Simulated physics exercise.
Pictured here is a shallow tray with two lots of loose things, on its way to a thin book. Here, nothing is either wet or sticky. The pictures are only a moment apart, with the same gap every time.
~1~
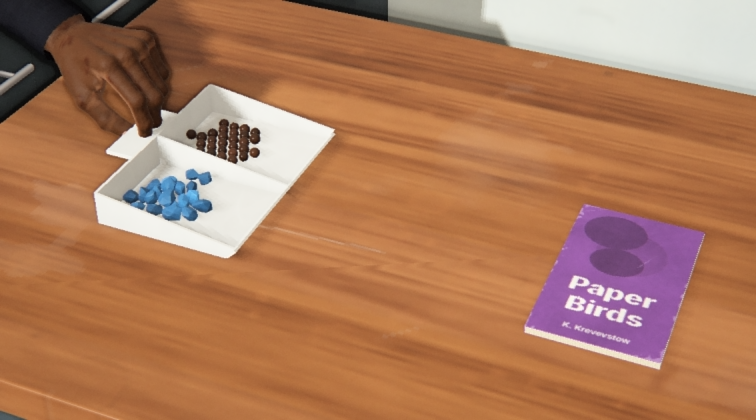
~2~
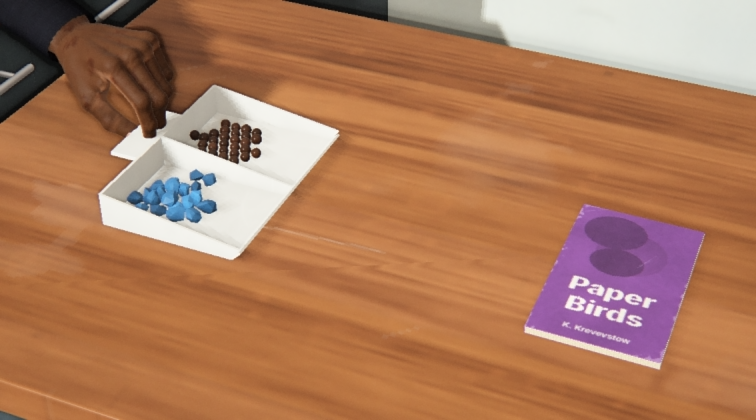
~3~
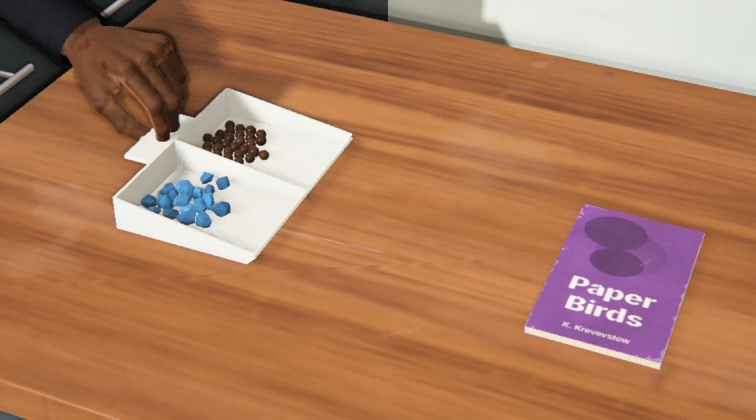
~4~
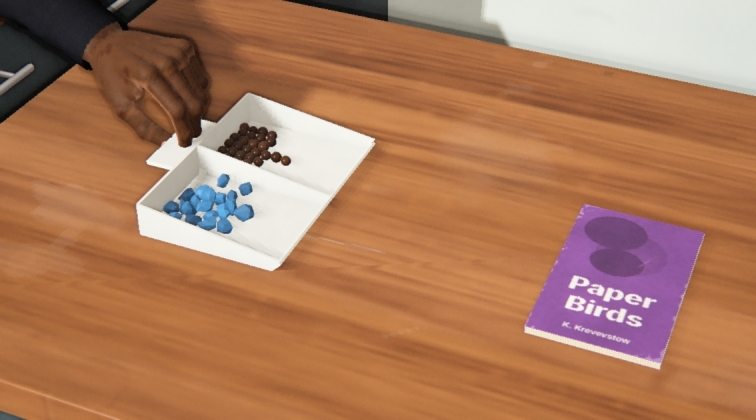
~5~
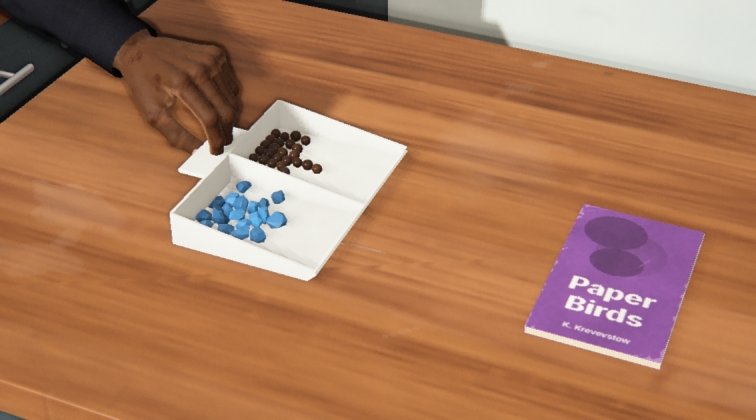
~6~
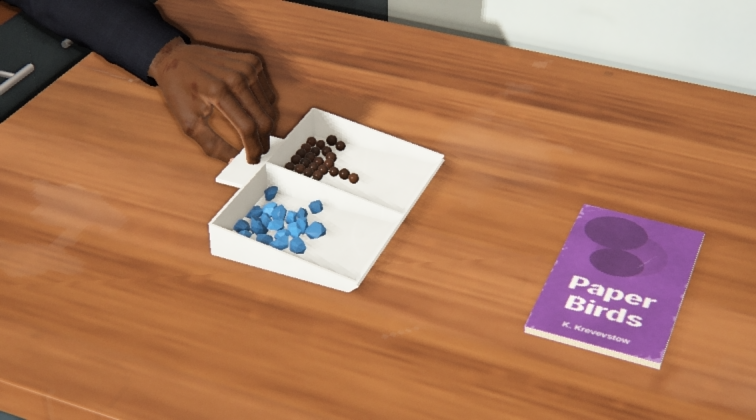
A white tray holding blue stones and brown balls in separate sections slid slowly, then faster, to the right across a wooden table, pushed by a hand toward a purple book that stayed still.
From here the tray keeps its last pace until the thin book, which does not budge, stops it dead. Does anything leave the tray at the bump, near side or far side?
Observed: The front portion is retained and the Back portion overflows in part.
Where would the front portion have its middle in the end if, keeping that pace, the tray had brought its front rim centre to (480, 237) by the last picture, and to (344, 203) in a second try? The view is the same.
First try about (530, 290), second try about (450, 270).
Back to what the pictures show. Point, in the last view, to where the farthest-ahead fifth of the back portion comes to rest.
It comes to rest around (694, 279) in the last picture.
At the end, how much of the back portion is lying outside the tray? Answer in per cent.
About 20 %.
Then, 0.10 s past the last view, tray still sliding, front rim near (476, 236); front portion all inside; back portion all inside.
Then, 0.30 s past the last view, tray stopped at the thin book; front portion all inside, moved towards the front rim; back portion all inside, moved towards the front rim.
Then, 0.51 s past the last view, tray stopped at the thin book; front portion all inside, moved towards the front rim; back portion about a quarter out of the tray.
Finally, tray stopped at the thin book; front portion all inside, moved towards the front rim; back portion about a quarter out of the tray.
